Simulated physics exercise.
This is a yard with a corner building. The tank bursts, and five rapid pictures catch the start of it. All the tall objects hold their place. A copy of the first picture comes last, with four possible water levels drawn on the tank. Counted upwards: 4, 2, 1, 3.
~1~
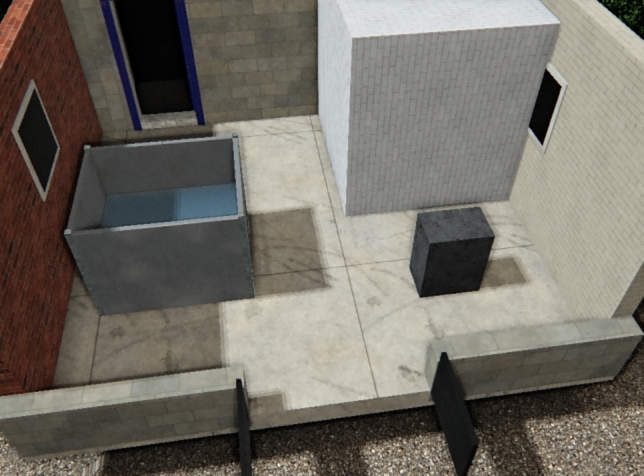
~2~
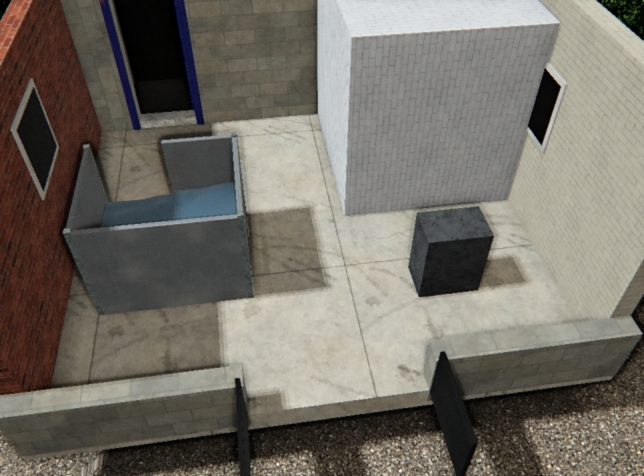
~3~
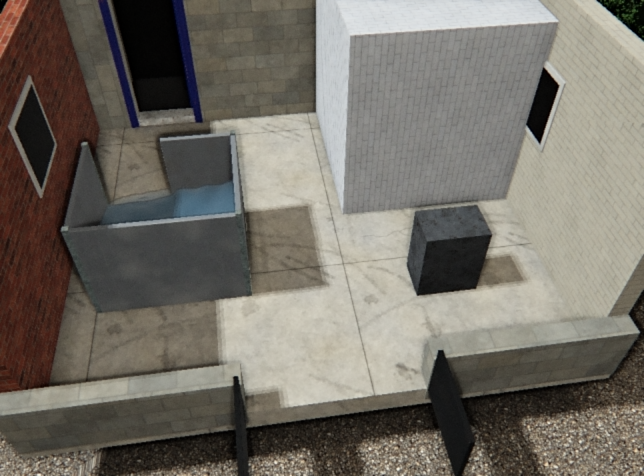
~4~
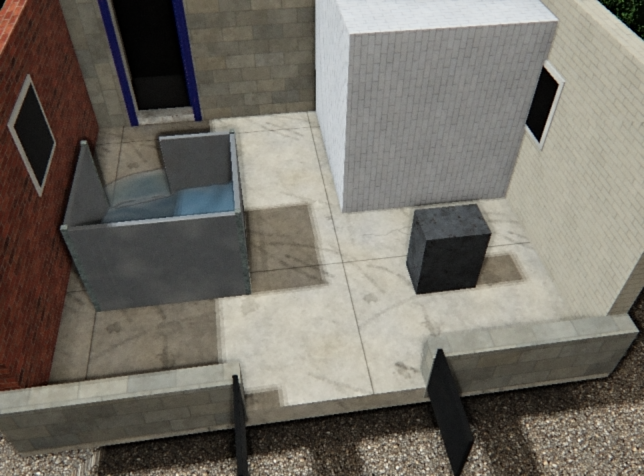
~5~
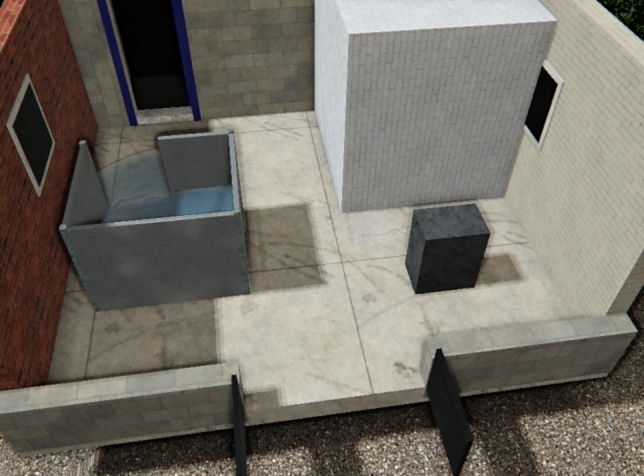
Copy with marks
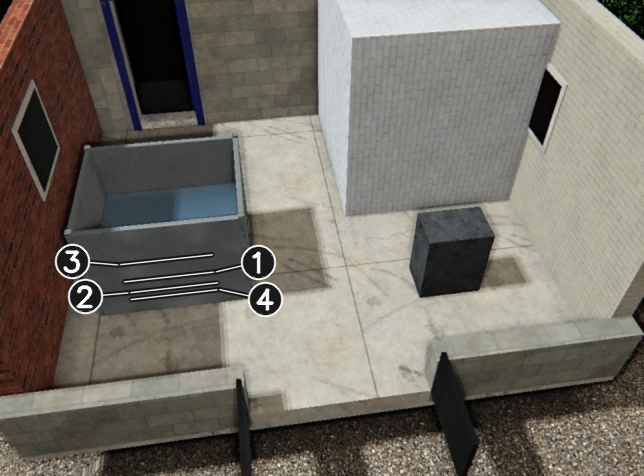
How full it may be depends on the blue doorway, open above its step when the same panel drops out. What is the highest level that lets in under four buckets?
Choose 2.
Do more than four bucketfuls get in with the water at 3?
Yes.
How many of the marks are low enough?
Two.
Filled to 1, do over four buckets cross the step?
Yes, it does.
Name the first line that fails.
1 it is.
On the marked copy, 1 at (170, 276); 2 at (173, 287); 3 at (165, 259); 4 at (175, 294); from the bottom up 4, 2, 1, 3.
With 1, about 11 bucketfuls get in.
With 2, a bucket or two gets in.
With 3, dozens of bucketfuls pour in.
With 4, a splash gets over, under a bucket.
